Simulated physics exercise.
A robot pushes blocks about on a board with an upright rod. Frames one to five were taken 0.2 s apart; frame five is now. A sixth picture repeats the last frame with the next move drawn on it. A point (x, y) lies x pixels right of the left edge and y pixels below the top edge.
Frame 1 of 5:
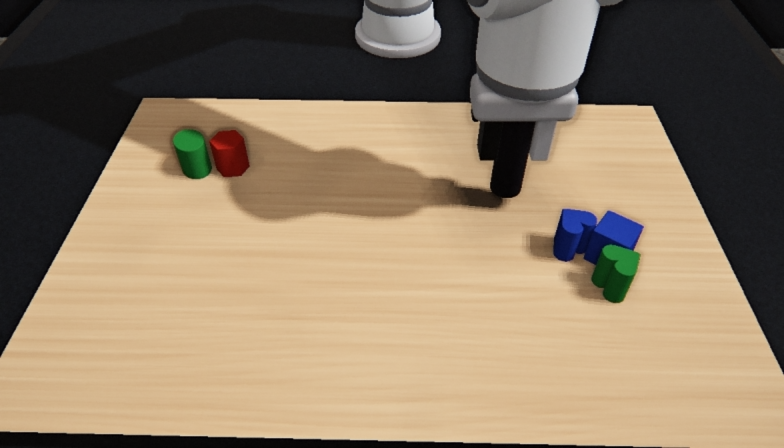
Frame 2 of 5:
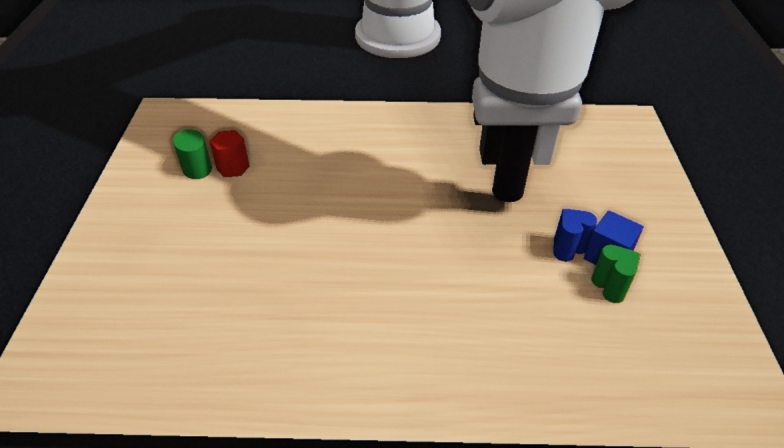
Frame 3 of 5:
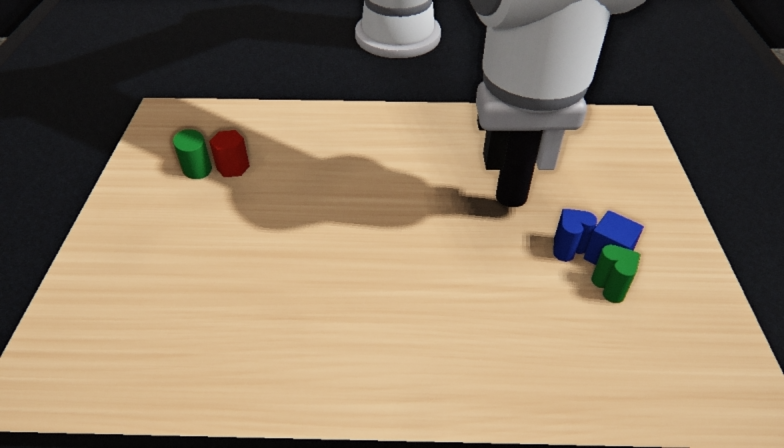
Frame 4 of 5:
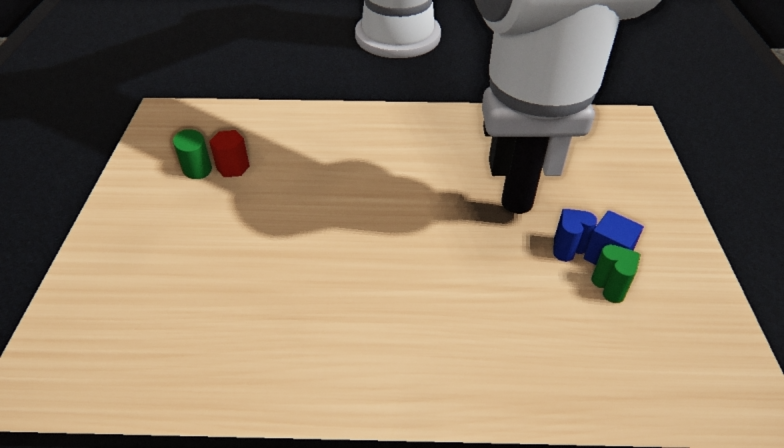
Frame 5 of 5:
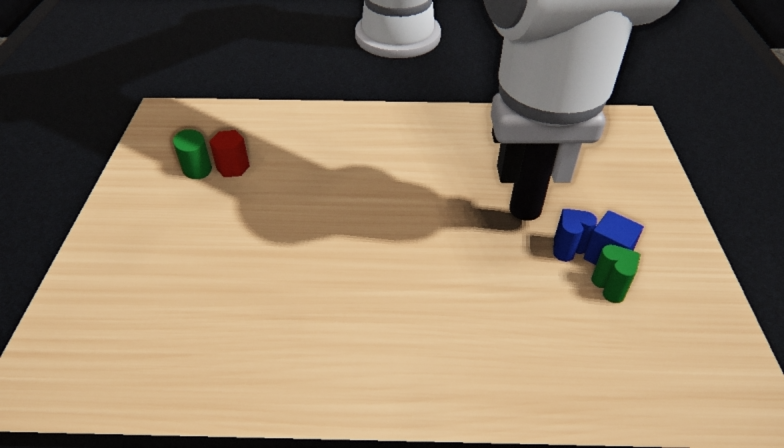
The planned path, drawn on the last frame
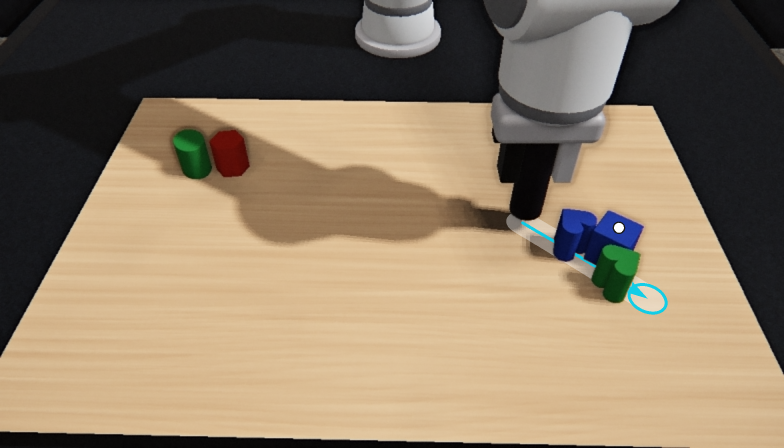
At the start, a robot arm holds a dark upright rod over a wooden board, with green and red blocks at the upper left and two blue blocks and a green one at the right. The rod moves slightly right and toward the viewer, nearing the blue blocks, while every block stays still.
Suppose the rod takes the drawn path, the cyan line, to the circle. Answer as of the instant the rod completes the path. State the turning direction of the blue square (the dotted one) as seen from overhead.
Seen from above, counterclockwise.
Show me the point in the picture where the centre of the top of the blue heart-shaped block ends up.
I'd guess (681, 299).
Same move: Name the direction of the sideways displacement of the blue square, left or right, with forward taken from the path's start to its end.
It's going to go left.
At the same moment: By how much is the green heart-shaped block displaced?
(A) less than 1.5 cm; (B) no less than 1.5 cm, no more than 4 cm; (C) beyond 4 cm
C
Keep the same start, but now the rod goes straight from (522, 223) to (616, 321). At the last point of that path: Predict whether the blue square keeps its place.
It is shifted.
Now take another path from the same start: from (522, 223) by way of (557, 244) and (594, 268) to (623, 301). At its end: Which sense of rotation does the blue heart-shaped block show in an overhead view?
Turns clockwise.
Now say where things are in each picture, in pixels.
Rod's lower end (505, 188); blue heart-shaped block (577, 219); blue square (619, 228); green heart-shaped block (623, 258), in the first frame.
Rod (508, 192); blocks still, in the second frame.
Rod (511, 197); blocks still, in the third frame.
Rod (517, 203); blocks still, in the fourth frame.
Rod (525, 210); blue heart-shaped block (577, 219); blue square (619, 228); green heart-shaped block (623, 258), in the fifth frame.
Drawn move, straight from (522, 223) to (647, 298); the dot is on the blue square.
The first path, step by step. One third of the way, rod (567, 234); blue heart-shaped block (600, 237), turned 20° clockwise; blue square (642, 237), turned 25° anticlockwise.
Two thirds of the way, rod (609, 259); blue heart-shaped block (638, 266), turned 50° clockwise; blue square (655, 241), turned 55° anticlockwise; green heart-shaped block (643, 291).
At the end, rod (654, 286); blue heart-shaped block (681, 299), turned 80° clockwise; blue square (672, 245), turned 85° anticlockwise; green heart-shaped block (652, 309), turned 20° clockwise.
